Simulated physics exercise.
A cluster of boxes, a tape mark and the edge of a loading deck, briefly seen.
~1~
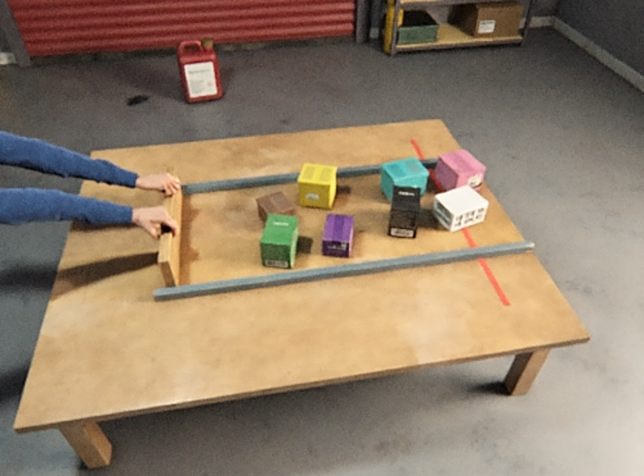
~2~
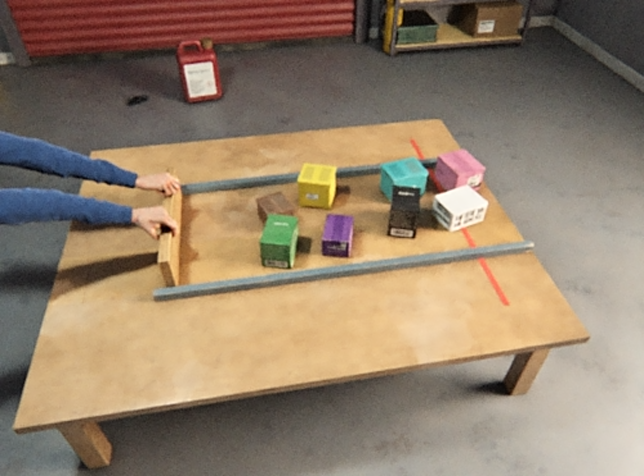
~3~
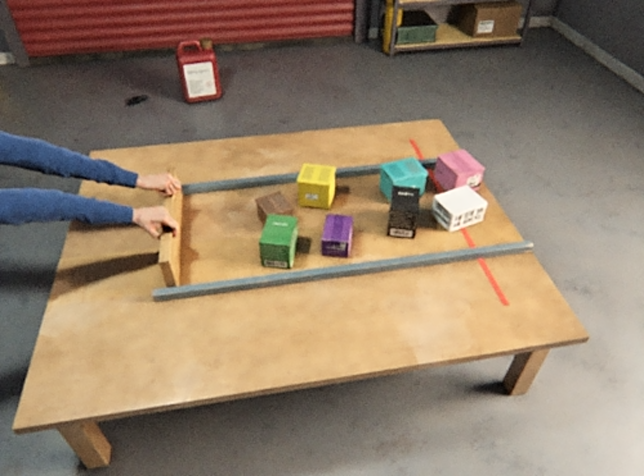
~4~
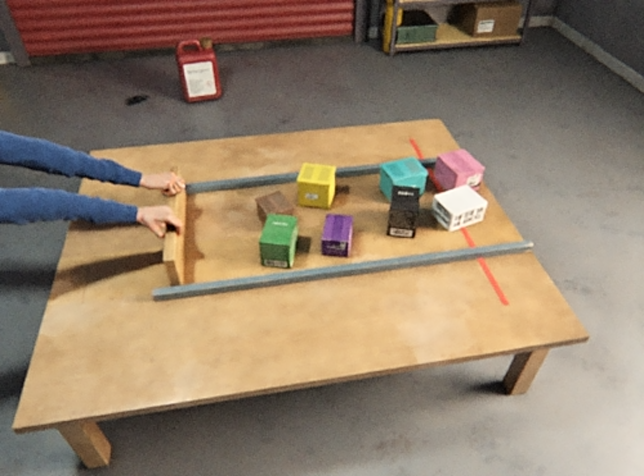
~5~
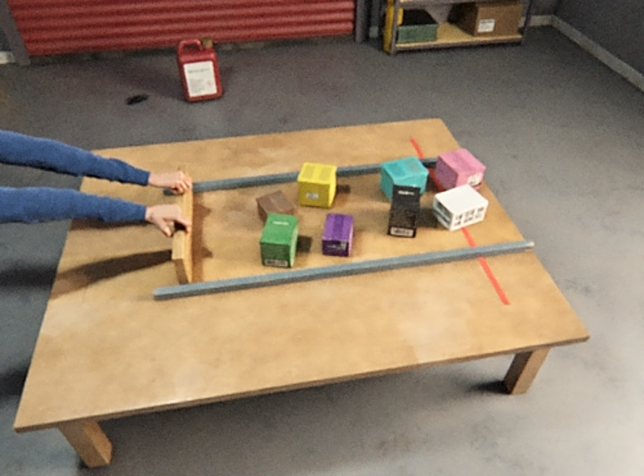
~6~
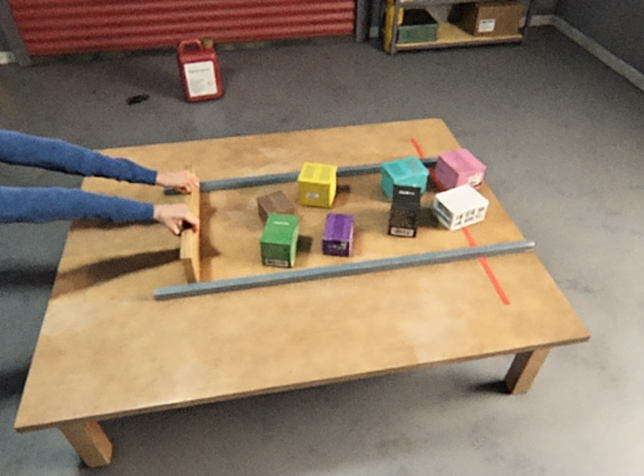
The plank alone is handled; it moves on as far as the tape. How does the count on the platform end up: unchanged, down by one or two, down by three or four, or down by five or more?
It ends down by three or four.
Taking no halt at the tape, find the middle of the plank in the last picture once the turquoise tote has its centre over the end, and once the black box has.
Roughly (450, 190); for the second one, roughly (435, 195).
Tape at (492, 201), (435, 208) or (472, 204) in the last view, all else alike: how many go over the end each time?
Counts per try: 8; 2; 5.
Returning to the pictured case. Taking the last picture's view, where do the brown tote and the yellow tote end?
The brown tote comes to rest at (464, 195), and the yellow tote comes to rest at (454, 168).
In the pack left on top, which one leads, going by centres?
Answer: The purple parcel.
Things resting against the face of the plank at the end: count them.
Contact count: 3.
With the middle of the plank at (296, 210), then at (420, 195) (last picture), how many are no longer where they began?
It comes to 3 for the first spot, 8 for the other.
Soon after, none off yet; pink parcel at rest near (459, 172); white crate at rest near (459, 207); turquoise tote at rest near (403, 180).
After that, none off yet; pink parcel at rest near (459, 172); white crate displaced a little near (471, 206); turquoise tote displaced a little near (412, 180).
In the end, the number that fall off is three or four; gone, black box, turquoise tote, white crate and pink parcel.
